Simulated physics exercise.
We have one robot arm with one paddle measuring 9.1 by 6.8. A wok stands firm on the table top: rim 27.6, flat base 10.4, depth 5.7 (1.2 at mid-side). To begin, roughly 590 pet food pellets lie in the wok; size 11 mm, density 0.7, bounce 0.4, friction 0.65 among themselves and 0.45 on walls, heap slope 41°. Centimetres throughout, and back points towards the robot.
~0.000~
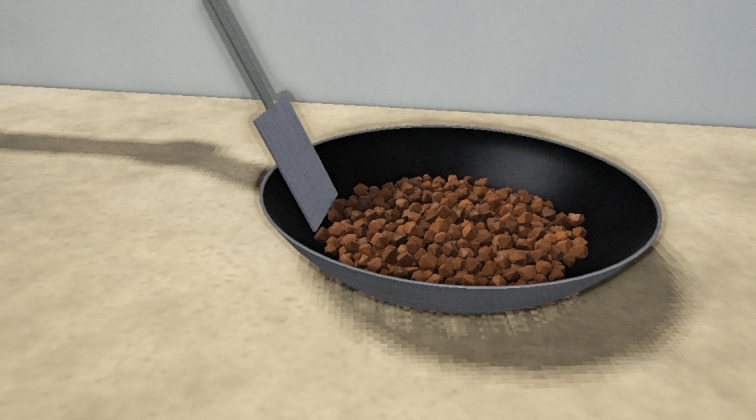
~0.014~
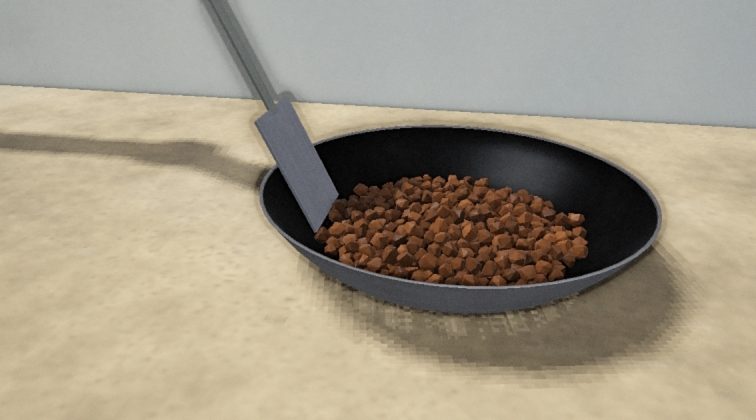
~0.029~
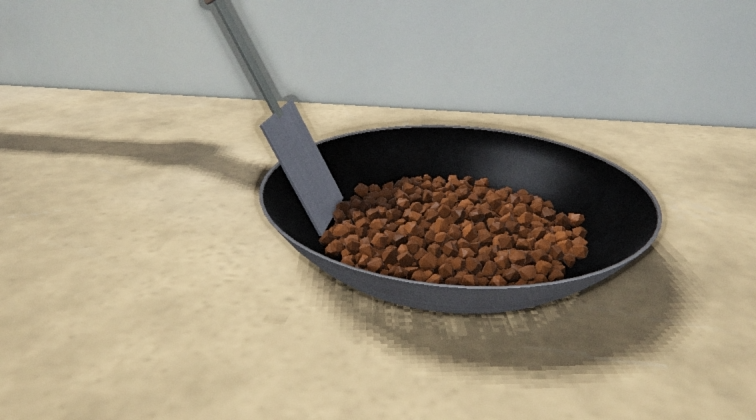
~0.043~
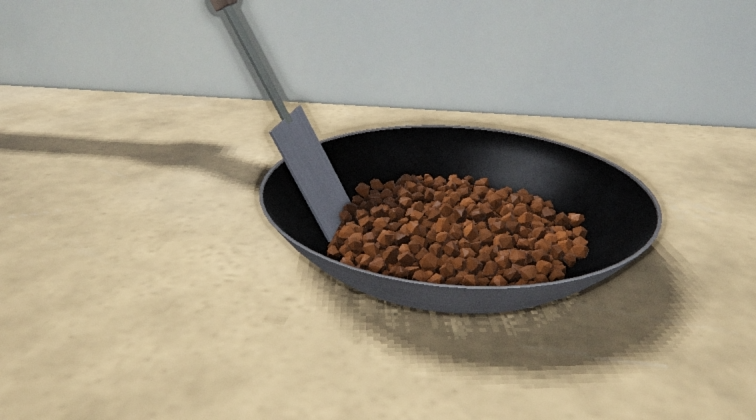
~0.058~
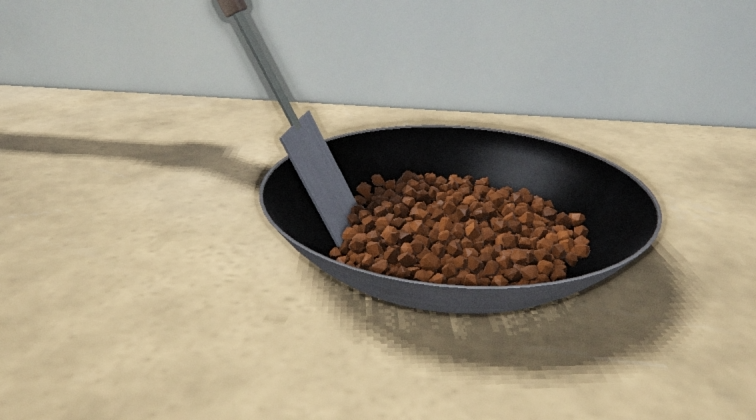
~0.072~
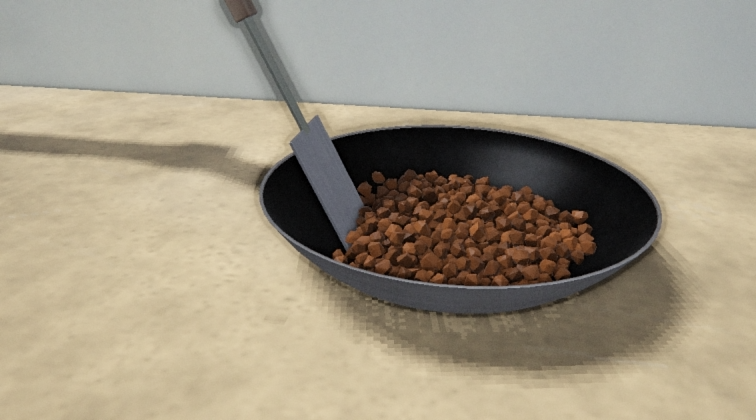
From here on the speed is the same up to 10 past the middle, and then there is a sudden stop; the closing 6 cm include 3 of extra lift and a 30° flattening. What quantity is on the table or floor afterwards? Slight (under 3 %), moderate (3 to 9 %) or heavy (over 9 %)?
Heavy.
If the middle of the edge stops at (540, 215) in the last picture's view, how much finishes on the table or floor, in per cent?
0 %.
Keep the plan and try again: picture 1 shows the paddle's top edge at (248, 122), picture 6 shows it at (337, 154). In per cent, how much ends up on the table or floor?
35 per cent.
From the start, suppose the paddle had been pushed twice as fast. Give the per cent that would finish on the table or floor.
Then roughly 35 percent.
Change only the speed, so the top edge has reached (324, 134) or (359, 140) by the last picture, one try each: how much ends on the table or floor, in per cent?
Estimates: Near 30 %, near 35 %.
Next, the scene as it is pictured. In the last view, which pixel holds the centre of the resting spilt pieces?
Pixel estimate: About (710, 271).
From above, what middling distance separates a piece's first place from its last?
Around 5 cm, measured level.
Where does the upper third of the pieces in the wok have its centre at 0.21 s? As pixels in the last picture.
It sits at about (535, 220).
After 0.21 s, sloping 64°, highest piece 5 above the table; 586 in the wok.
After 0.34 s, sloping 55°, highest piece 8 above the table; 574 in the wok, 12 on the blade or in flight.
After 0.61 s, sloping 34°, highest piece 7 above the table; 455 in the wok, 124 on the table or floor, 7 on the blade or in flight.
After 1.66 s, sloping 34°, highest piece 6 above the table; 455 in the wok, 131 on the table or floor.
In the end, 455 in the wok, 131 on the table or floor. That is 22 % on the table or floor.
